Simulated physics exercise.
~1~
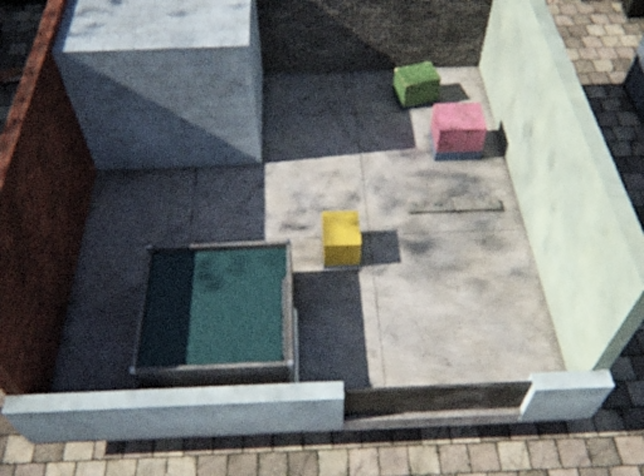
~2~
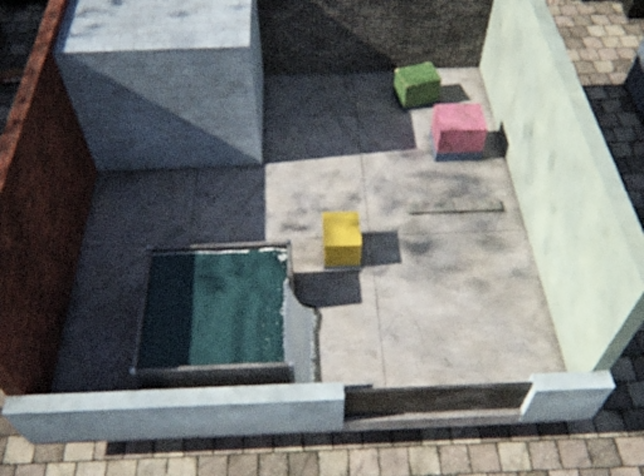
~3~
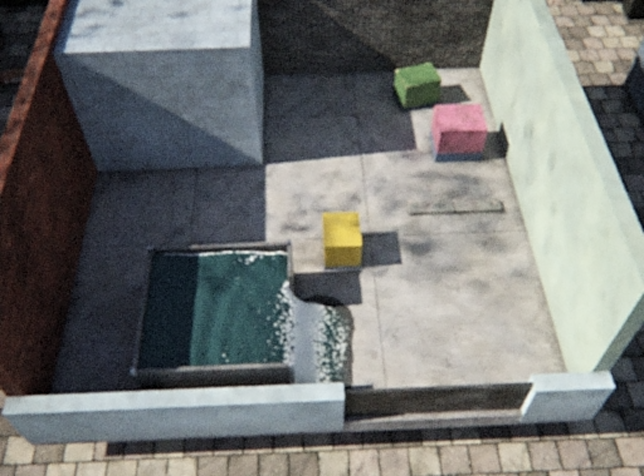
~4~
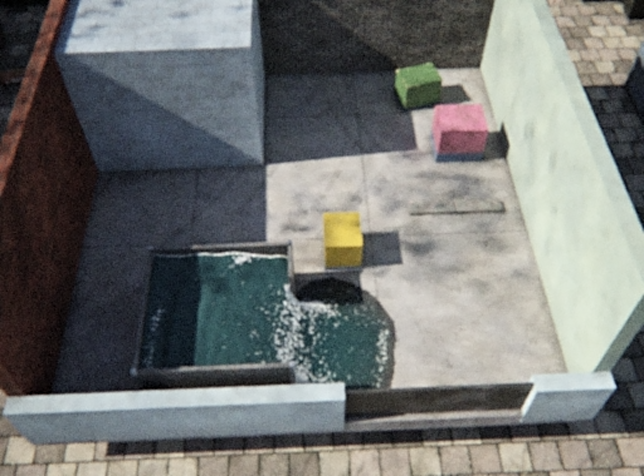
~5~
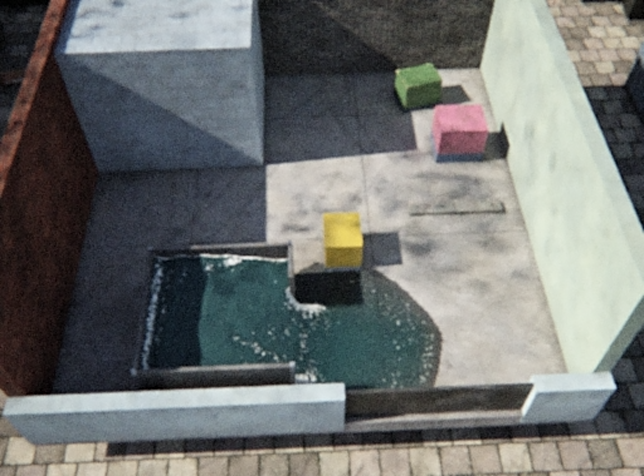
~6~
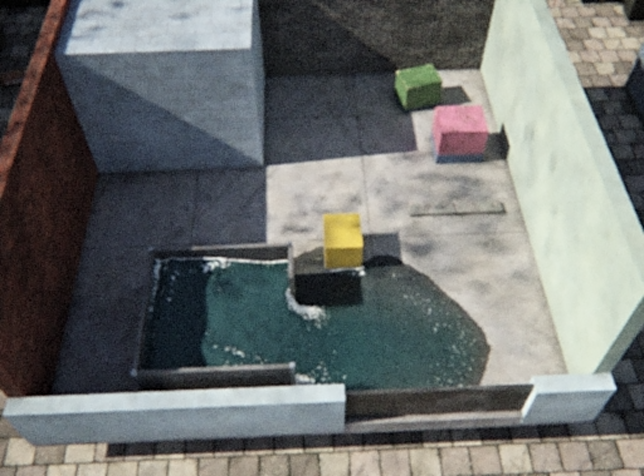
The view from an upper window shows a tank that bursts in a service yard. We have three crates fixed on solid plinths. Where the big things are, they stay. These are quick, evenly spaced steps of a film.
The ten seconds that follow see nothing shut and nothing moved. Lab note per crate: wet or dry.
In the end the yellow crate has too short a plinth; the pink crate has too short a plinth; the green crate has too short a plinth.
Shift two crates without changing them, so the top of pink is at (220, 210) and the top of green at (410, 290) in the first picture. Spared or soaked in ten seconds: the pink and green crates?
In short: Pink escapes it, green gets wet.
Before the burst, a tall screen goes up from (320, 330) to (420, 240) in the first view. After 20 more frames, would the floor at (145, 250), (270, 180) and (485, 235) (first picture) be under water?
Outcome by spot, in order - unwatered, watered, watered.
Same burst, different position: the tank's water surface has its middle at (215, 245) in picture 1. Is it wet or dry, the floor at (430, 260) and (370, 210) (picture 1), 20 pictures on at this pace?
Submerged, then untouched.
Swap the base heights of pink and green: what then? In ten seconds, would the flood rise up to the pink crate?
Note: Pink crate is flooded.
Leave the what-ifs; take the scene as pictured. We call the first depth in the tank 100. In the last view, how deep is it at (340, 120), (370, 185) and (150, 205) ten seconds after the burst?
Going in order, roughly 10, 10 and 6 %.
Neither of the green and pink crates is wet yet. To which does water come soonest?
The one in pink, I say.
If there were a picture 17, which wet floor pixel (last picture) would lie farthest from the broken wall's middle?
I'd put it around (504, 160).
A moment on, water covers 30 % of the floor; the yellow crate water round its plinth, the pink crate not reached, the green crate not reached.
Next, water covers 30 % of the floor; the yellow crate water round its plinth, the pink crate not reached, the green crate not reached.
Then, water covers 45 % of the floor; the yellow crate water round its plinth, the pink crate water round its plinth, the green crate water round its plinth.
Later, water covers 85 % of the floor; the yellow crate water round its plinth, the pink crate water round its plinth, the green crate water round its plinth.
In the end, water covers 100 % of the floor; the yellow crate was topped, the pink crate was topped, the green crate was topped.
